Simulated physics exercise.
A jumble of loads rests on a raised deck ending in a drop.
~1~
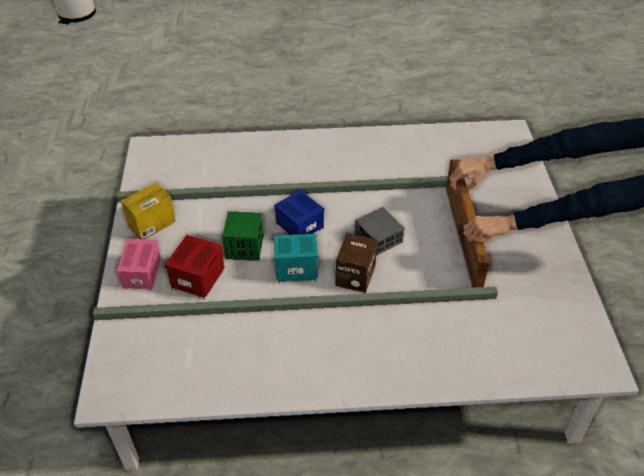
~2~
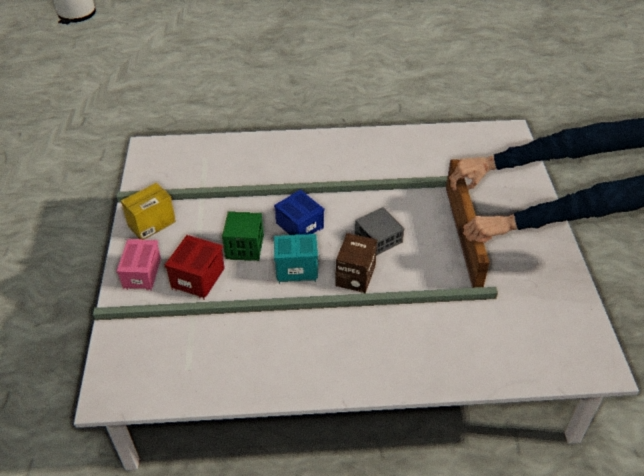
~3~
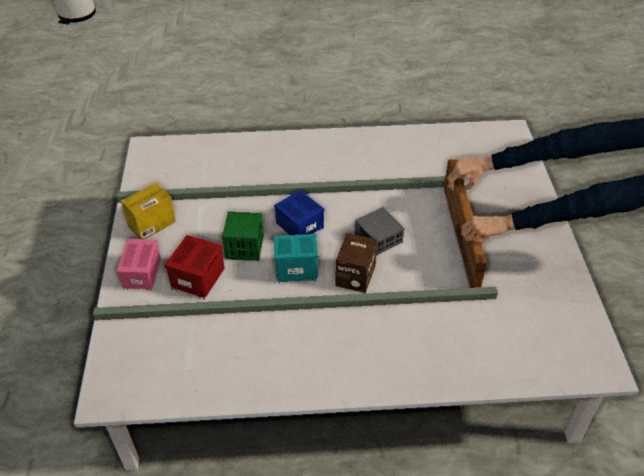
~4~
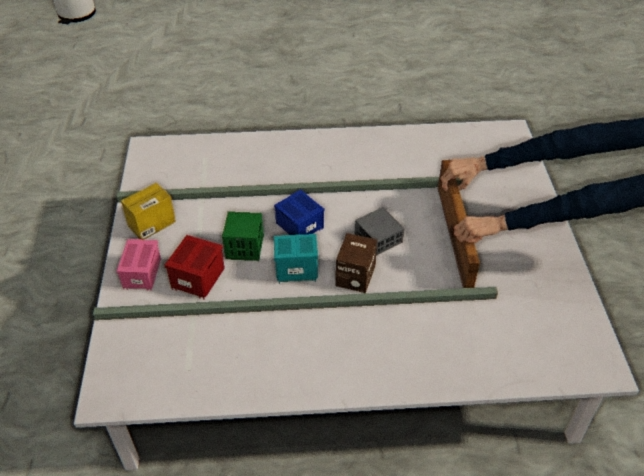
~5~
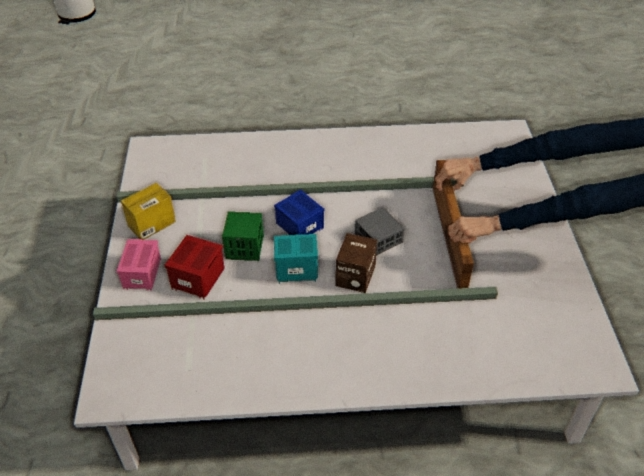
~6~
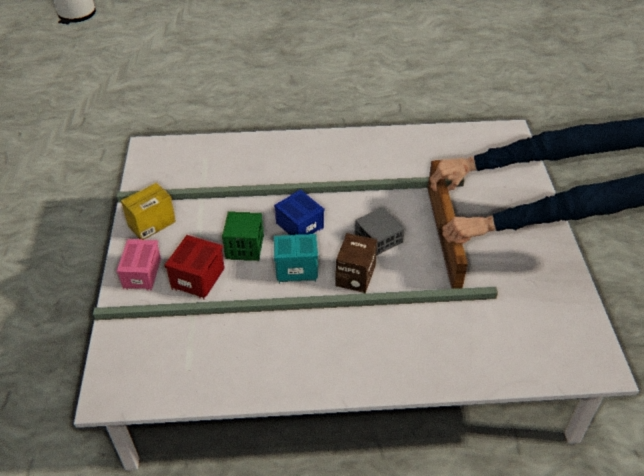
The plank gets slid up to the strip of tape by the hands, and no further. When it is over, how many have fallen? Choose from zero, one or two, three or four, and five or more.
When it is over, one or two have fallen.
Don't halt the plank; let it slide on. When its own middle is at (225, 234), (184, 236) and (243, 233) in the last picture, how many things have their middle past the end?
Per position: 1 / 2 / 0.
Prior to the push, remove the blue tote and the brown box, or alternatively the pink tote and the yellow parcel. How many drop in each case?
The counts: 1 and 1.
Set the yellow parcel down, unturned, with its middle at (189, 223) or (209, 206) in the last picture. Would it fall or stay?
Observed in order: Try one, it keeps its spot; try two, it keeps its spot.
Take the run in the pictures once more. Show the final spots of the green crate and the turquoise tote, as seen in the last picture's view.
Around (144, 240), then around (140, 267).
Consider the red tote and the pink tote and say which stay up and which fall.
Red tote goes over the edge; pink tote goes over the edge.
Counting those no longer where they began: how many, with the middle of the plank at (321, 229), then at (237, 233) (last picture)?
That makes 5 at the first spot and 7 at the second.
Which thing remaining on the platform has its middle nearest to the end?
Yellow parcel.
Early on, none off yet; pink tote at rest near (140, 265); yellow parcel at rest near (149, 212); red tote at rest near (196, 267).
Finally, the number that fall off is one or two; lost, red tote and pink tote.
